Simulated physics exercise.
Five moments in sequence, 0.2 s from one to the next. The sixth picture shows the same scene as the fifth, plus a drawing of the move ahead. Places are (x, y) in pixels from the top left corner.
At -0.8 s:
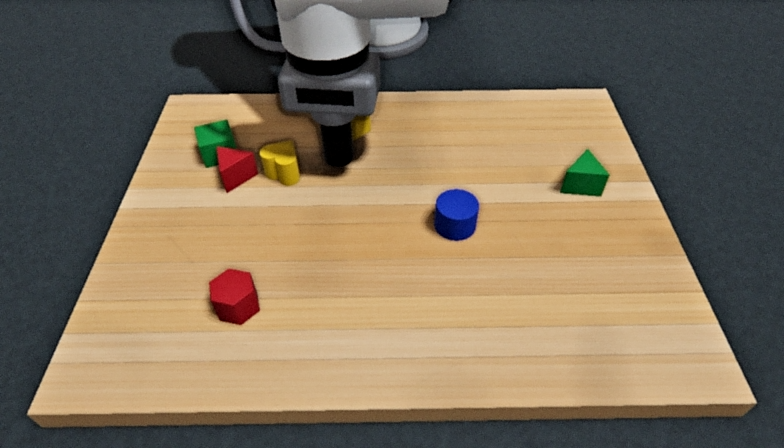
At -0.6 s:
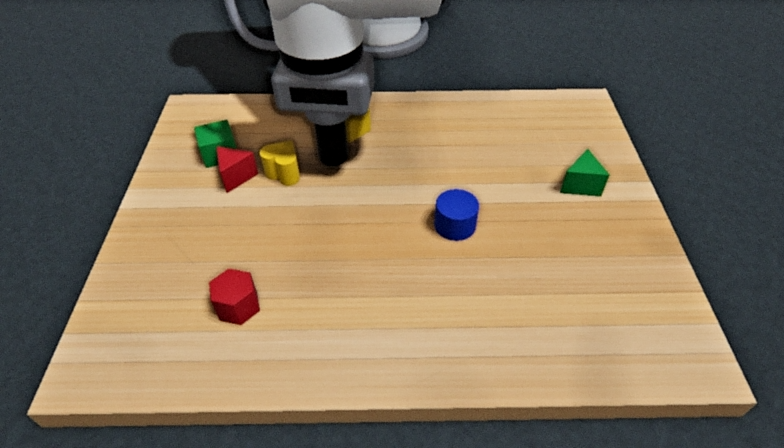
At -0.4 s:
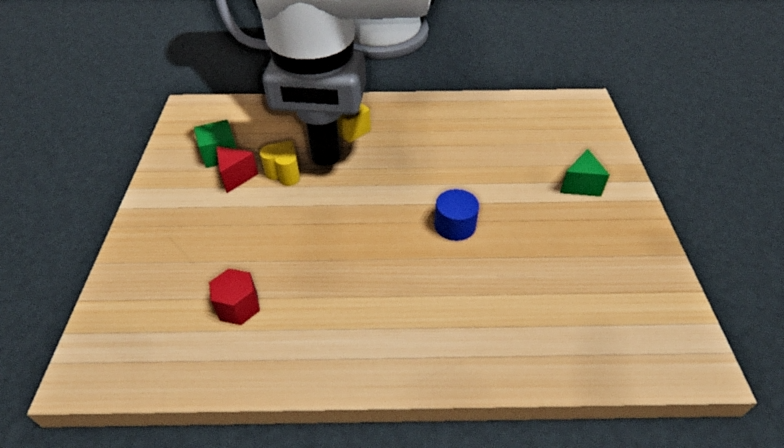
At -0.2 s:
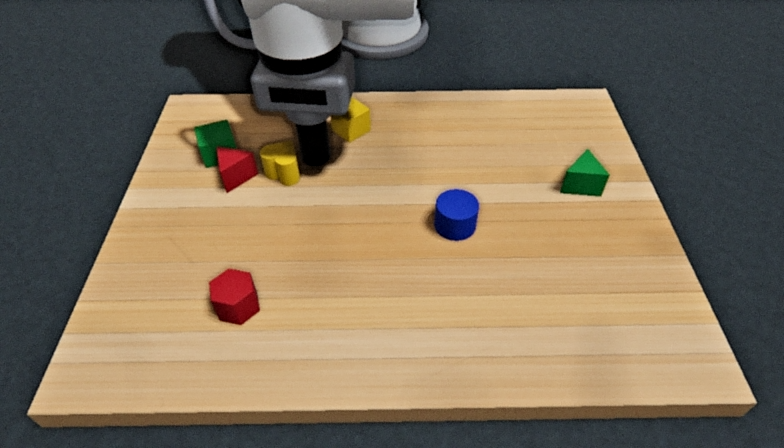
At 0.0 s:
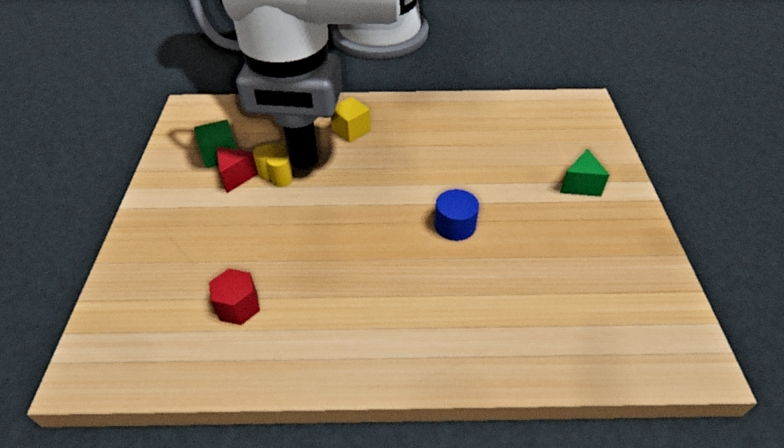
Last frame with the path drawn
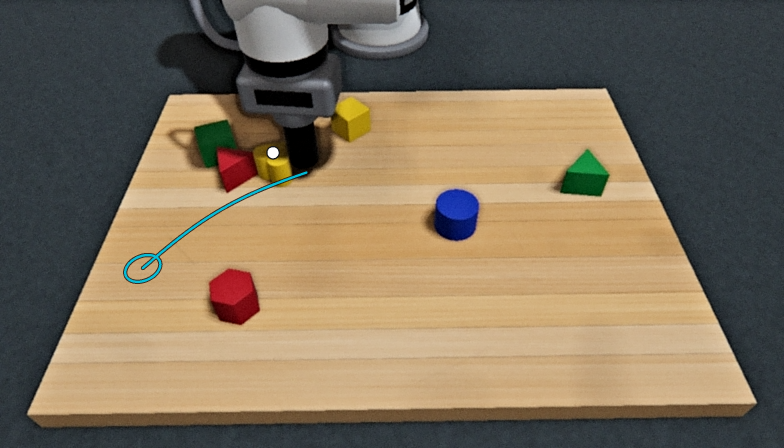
The robot arm slid its black tip a short way left across the wooden board, uncovering a yellow block behind it, then nudged the yellow heart-shaped block slightly left beside the red three-sided one.
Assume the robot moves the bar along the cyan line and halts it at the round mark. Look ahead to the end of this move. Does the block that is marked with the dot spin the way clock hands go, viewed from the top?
The answer is yes.
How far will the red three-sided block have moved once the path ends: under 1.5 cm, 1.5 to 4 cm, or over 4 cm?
Medium: 1.5 to 4 cm.
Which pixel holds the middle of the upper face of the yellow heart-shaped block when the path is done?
Around (241, 152).
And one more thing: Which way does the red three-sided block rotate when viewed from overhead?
From overhead, the rotation is counterclockwise.
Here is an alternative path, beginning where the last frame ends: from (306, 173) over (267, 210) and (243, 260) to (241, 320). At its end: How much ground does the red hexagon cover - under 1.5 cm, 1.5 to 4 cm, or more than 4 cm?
The red hexagon ends up quite far away, over 4 cm.
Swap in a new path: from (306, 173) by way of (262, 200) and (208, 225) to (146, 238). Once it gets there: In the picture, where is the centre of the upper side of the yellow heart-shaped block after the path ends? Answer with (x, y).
Near (253, 156).
Path on the board, from (306, 173) by way of (251, 194) and (196, 226) to (143, 268); the dot is on the yellow heart-shaped block.
The first path, step by step. One third of the way, bar (246, 182); red three-sided block (214, 153), turned 45° anticlockwise; yellow heart-shaped block (241, 152), turned 60° clockwise.
Two thirds of the way, bar (190, 213); red three-sided block (214, 153), turned 45° anticlockwise; yellow heart-shaped block (241, 152), turned 60° clockwise.
At the end, bar (136, 255); green four-sided block in place; red three-sided block (214, 153), turned 45° anticlockwise; yellow heart-shaped block (241, 152), turned 60° clockwise.
